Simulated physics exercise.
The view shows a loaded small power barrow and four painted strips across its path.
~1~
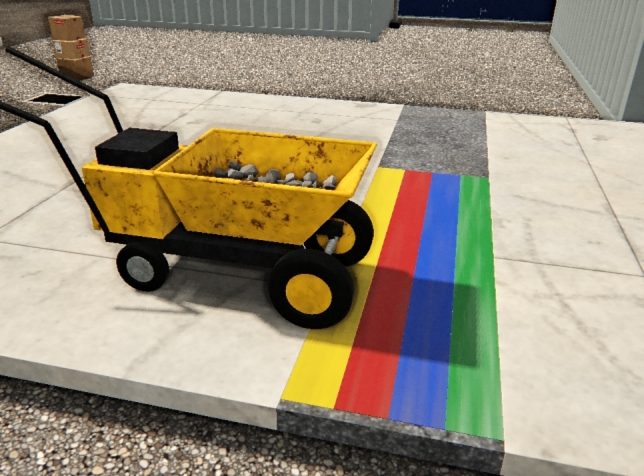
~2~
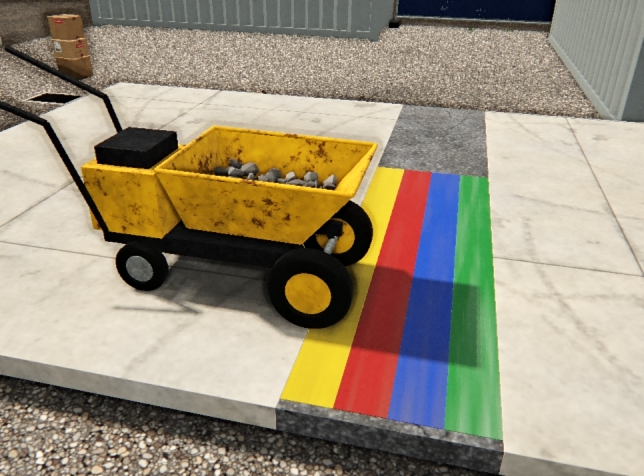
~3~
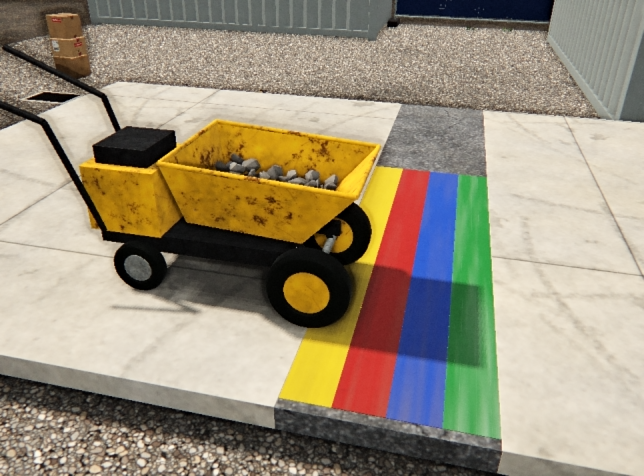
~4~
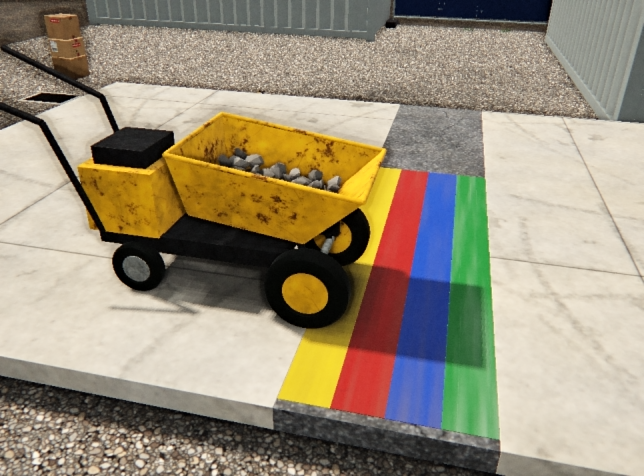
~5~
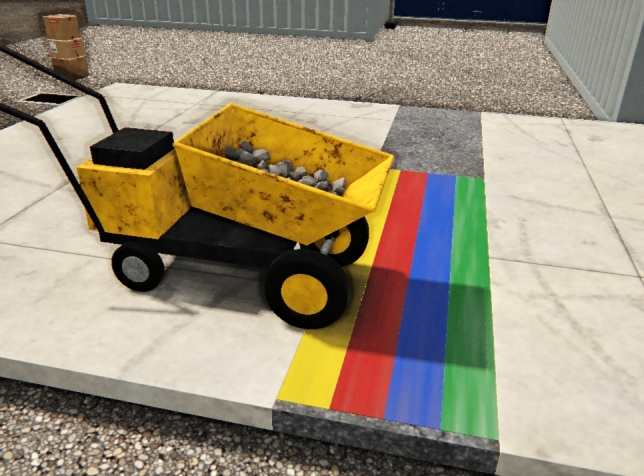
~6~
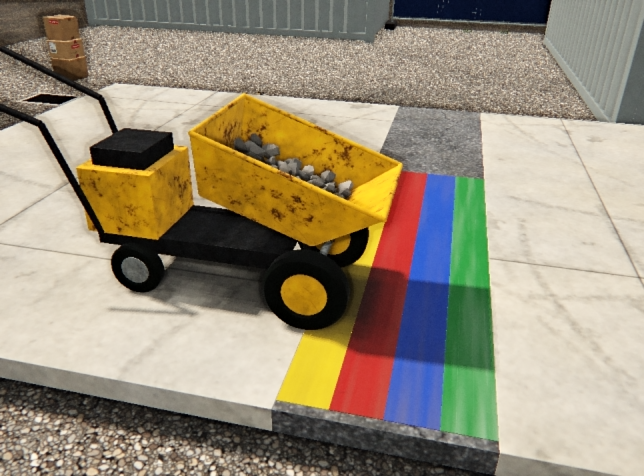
A yellow skip full of stones tilts forward on a small barrow beside four coloured strips.
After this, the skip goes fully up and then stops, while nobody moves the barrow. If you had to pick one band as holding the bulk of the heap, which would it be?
I would pick green.
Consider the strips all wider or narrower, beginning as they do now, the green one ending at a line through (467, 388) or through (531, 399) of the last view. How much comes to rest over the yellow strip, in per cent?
Respectively 0 and 0 percent.
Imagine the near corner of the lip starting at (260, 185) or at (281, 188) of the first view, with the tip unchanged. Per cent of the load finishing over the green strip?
0 and 10 percent, in that order.
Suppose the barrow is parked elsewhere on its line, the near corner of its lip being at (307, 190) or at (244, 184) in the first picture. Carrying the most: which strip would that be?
The strip in blue, then red.
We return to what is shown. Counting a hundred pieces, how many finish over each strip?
About: Yellow strip 0, red strip 0, blue strip 15, green strip 50 per cent.
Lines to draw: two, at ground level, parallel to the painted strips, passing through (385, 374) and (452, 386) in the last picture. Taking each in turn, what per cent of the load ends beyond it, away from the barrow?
First some 80, then 50 per cent.
Soon after the last picture, skip tipped steeply; all in the skip.
A little later, skip tipped right over; about half in the skip; about a quarter over the blue strip; about a quarter over the green strip.
Later still, skip tipped right over; about a quarter in the skip; about a quarter over the blue strip; about half over the green strip; about a quarter off the paint.
At rest, skip tipped right over; about a quarter in the skip; none over the yellow strip; none over the red strip; about a quarter over the blue strip; about half over the green strip; about a quarter off the paint.
